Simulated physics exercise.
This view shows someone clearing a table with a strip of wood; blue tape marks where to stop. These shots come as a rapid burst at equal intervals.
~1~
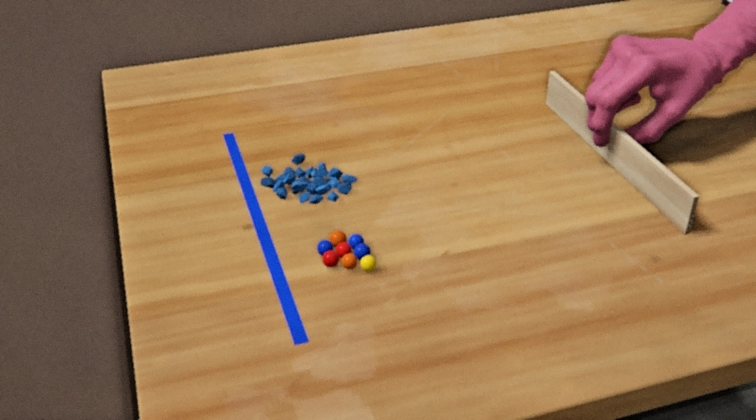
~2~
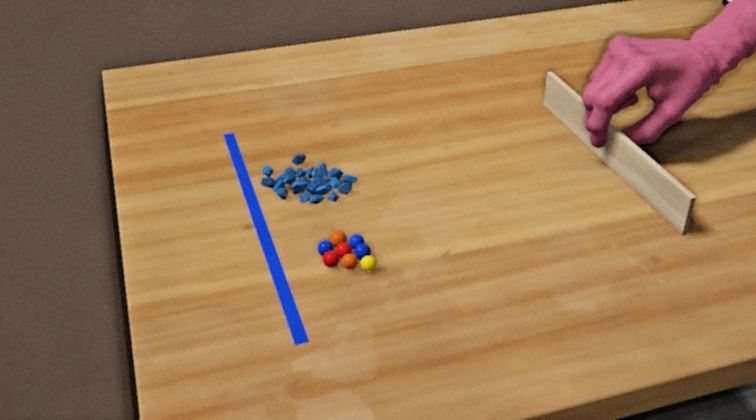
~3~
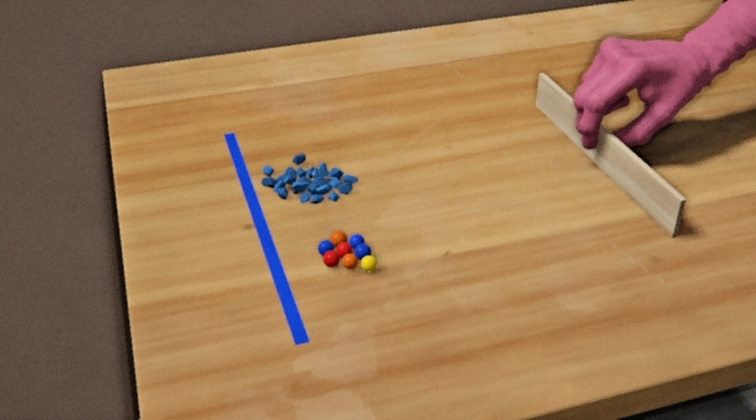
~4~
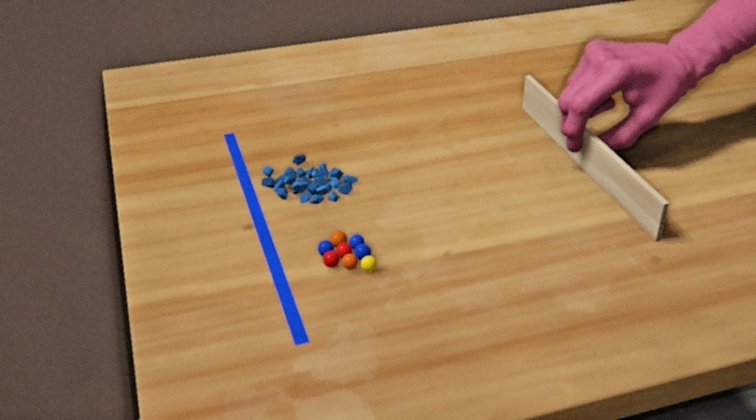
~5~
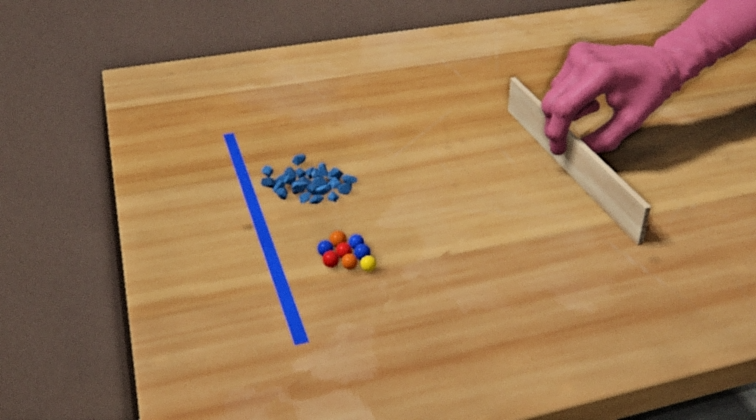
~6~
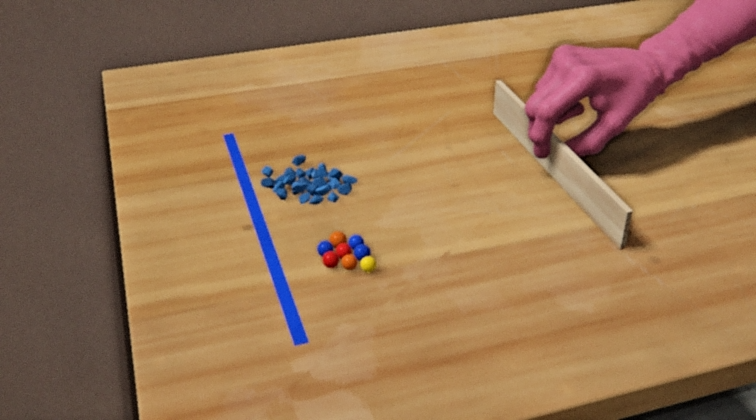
A pink-gloved hand slides an upright strip of pale wood slowly leftward across a wooden tabletop, seen from above at an angle. Ahead of it, near a strip of blue tape on the left, sit a back cluster of blue stones and a front cluster of red, orange, blue and yellow balls. The strip starts at rest, then moves steadily without touching either cluster, while the camera stays still.
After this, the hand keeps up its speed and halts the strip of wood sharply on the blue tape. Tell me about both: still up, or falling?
In the end the front portion loses pieces over the edge, and the back portion stays on top.
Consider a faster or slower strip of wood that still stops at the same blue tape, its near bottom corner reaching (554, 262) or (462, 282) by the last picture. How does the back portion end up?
Place one, it doesn't fall at all; place two, it sheds some bits below.
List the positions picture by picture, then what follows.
In the first frame, strip of wood at (680, 203), at rest; blue tape at (231, 142), well back from the edge; edge at (121, 252); front portion at (344, 250), a few gumballs; back portion at (304, 182), some aquarium stones.
In the second frame, strip of wood at (677, 204); back portion at (304, 182).
In the third frame, strip of wood at (667, 206); front portion at (344, 250).
In the fourth frame, strip of wood at (651, 210); back portion at (304, 182).
In the fifth frame, strip of wood at (633, 214); front portion at (344, 251).
In the sixth frame, strip of wood at (615, 218); blue tape at (231, 142); edge at (121, 252); front portion at (344, 251); back portion at (304, 182).
Then, 0.52 s past the last view, strip of wood still moving, near (405, 164); front portion all on the table, its front near (325, 249); back portion all on the table, its front near (269, 184).
Then, 1.06 s past the last view, strip of wood stopped at the blue tape; front portion all on the table, its front near (220, 275); back portion all on the table, its front near (192, 217).
Then, 1.34 s past the last view, strip of wood stopped at the blue tape; front portion all on the table, its front near (137, 287); back portion all on the table, its front near (187, 218).
Finally, strip of wood stopped at the blue tape; front portion all over the edge; back portion all on the table, its front near (187, 218).
